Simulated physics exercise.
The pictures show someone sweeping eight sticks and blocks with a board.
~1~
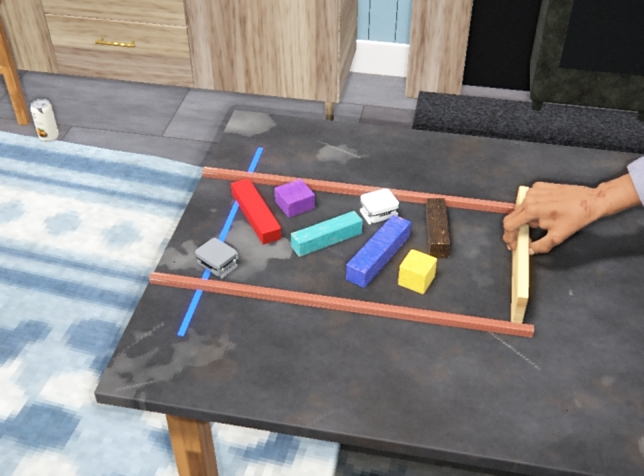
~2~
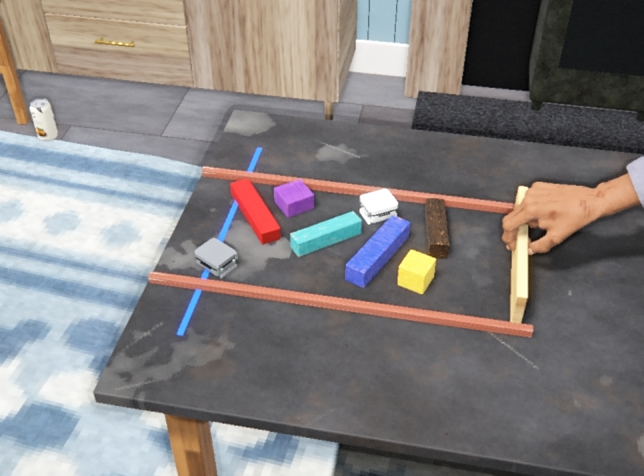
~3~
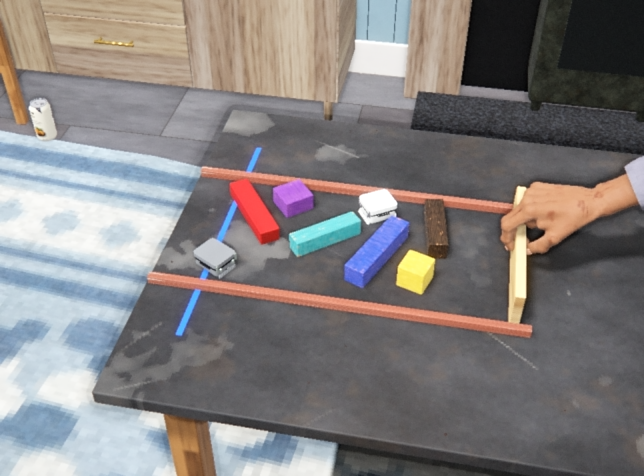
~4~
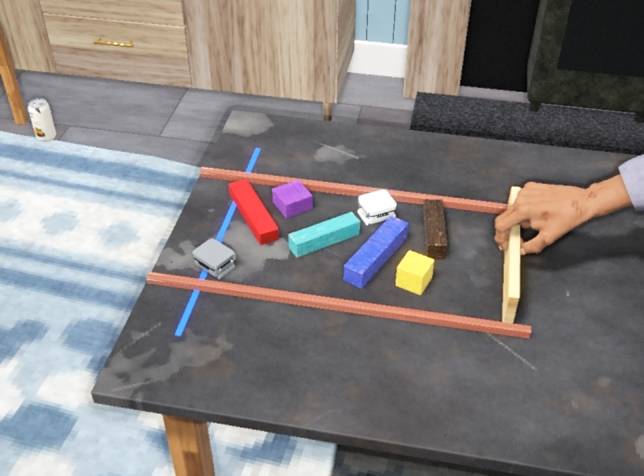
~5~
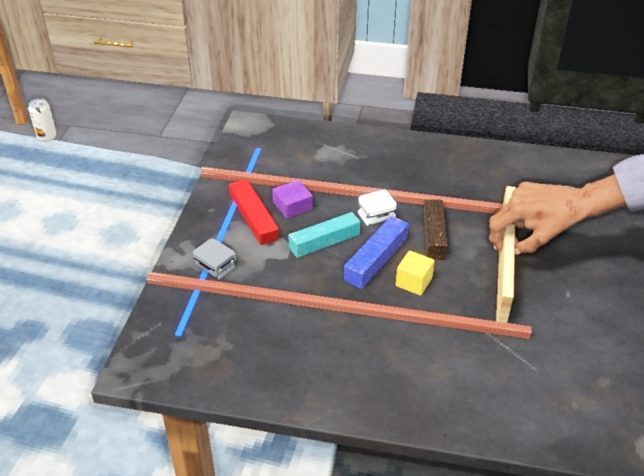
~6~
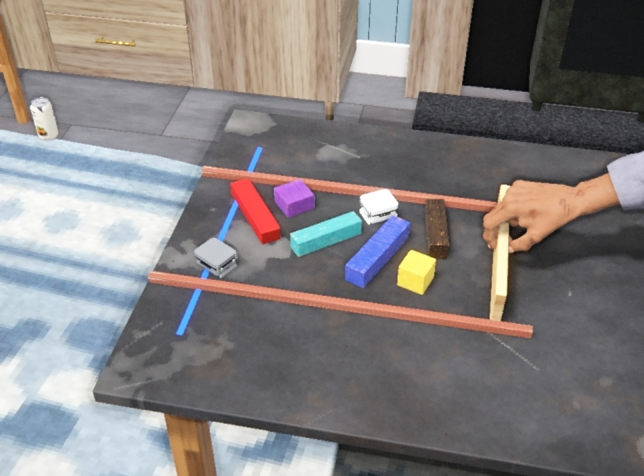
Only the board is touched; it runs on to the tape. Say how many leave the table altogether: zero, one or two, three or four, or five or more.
Here the number that fall off is three or four.
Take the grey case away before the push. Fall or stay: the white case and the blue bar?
The white case remains up; the blue bar is kept.
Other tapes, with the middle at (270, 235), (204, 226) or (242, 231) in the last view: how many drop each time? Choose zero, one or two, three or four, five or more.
One after another: None at all; more than four; one to two.
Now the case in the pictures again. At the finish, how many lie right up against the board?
That makes 2.
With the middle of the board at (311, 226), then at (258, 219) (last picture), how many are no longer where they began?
The counts are 7 and 8.
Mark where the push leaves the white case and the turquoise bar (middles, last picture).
The white case at (211, 181), the turquoise bar at (179, 210).
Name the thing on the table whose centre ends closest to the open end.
The turquoise bar ends nearest.
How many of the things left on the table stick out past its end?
Overhanging: 1.
Soon after, none off yet; grey case at rest near (216, 258); red stick at rest near (255, 211); purple block at rest near (294, 198).
After that, none off yet; grey case at rest near (216, 258); red stick moving near (250, 209); purple block displaced a little near (277, 195).
And then, none off yet; grey case displaced about its own width near (185, 256); red stick displaced about its own width near (192, 201); purple block displaced well along near (220, 183).
In the end, the number that fall off is three or four; gone, purple block, red stick and grey case.
